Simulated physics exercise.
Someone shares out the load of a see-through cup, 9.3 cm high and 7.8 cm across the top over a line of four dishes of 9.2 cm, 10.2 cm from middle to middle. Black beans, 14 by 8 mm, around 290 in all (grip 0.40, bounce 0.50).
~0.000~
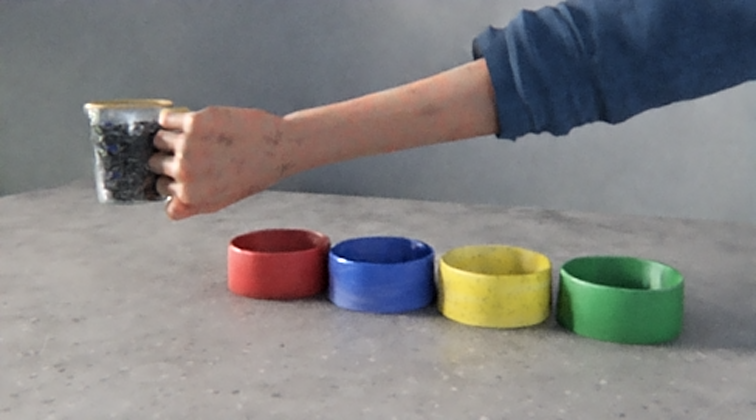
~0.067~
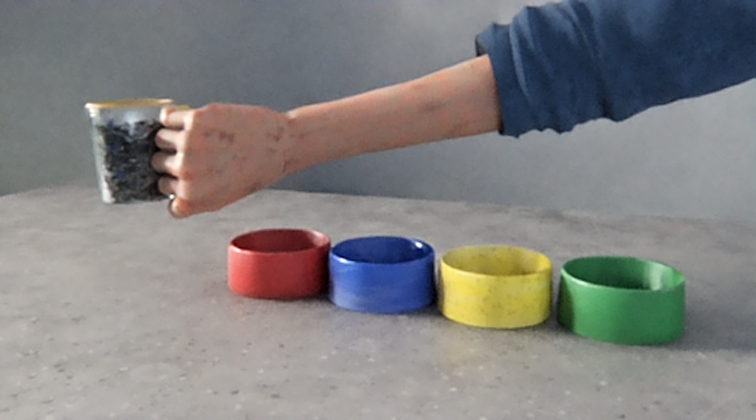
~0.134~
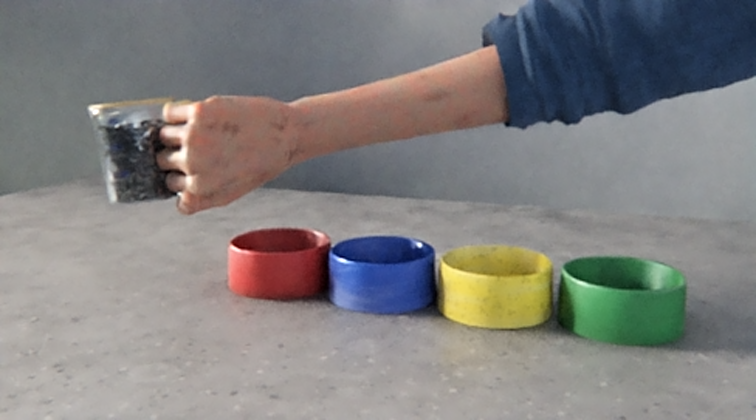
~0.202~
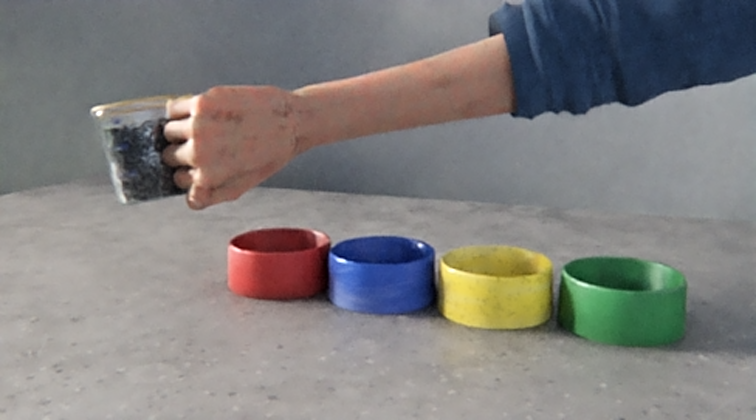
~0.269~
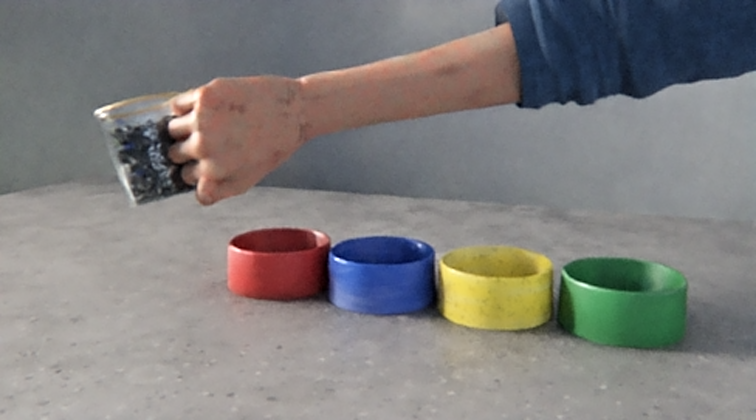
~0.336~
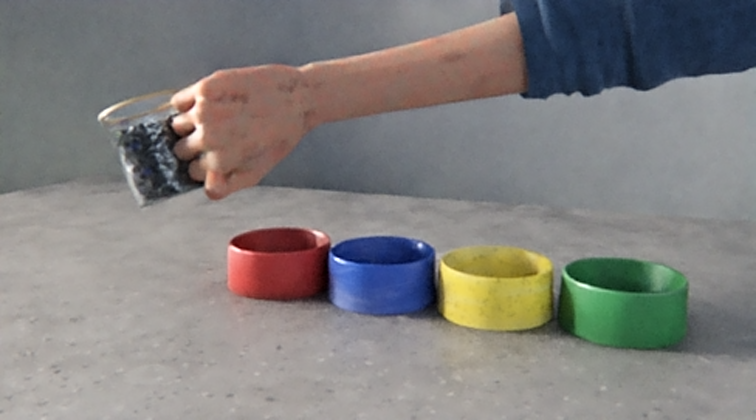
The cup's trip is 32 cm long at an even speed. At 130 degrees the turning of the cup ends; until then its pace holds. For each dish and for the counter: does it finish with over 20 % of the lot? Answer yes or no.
Red dish: Yes; blue dish: No; green dish: No; yellow dish: No; on the counter: Yes.
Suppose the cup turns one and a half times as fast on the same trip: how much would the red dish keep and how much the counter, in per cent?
Red 0; counter 100.
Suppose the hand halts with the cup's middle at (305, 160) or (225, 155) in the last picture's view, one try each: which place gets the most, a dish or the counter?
The winner: Red; counter.
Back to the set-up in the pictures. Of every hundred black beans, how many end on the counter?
Some 35 per cent.
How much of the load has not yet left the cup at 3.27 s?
About 0 per cent.
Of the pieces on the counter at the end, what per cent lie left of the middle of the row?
Roughly 100 per cent.
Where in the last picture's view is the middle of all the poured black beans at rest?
Near (261, 266).
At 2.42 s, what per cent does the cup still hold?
Some 0 per cent of the load.
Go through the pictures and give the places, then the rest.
Cup at (133, 151), tilt 0 degrees, lip at (97, 103), moved 0.0 cm; middle of the pieces at (138, 157); red dish at (280, 241); blue dish at (382, 250); yellow dish at (495, 261); green dish at (621, 272), in the first picture.
Cup at (135, 151), tilt 1 degrees, lip at (98, 104), moved 0.2 cm; middle of the pieces at (140, 156), in the second picture.
Cup at (140, 151), tilt 5 degrees, lip at (101, 106), moved 0.8 cm; middle of the pieces at (146, 156), in the third picture.
Cup at (146, 151), tilt 11 degrees, lip at (104, 110), moved 1.5 cm; middle of the pieces at (152, 156), in the fourth picture.
Cup at (152, 151), tilt 15 degrees, lip at (108, 114), moved 2.3 cm; middle of the pieces at (159, 155), in the fifth picture.
Cup at (159, 151), tilt 20 degrees, lip at (112, 118), moved 3.0 cm; middle of the pieces at (165, 155); red dish at (280, 240); blue dish at (382, 251); yellow dish at (496, 262); green dish at (624, 275). The cup turns about 75 degrees a second and travels 11 cm a second, in the sixth picture.
After 1.59 s, tilt 113 degrees; cup holds 70 %, red 5 %.
After 2.42 s, tilt 130 degrees; cup holds 0 %, red 65 %.
After 3.27 s, tilt 130 degrees; cup holds 0 %, red 65 %.
At rest (3.6 s), red 65 %, blue 0 %, green 0 %, yellow 0 %, counter 35 %.
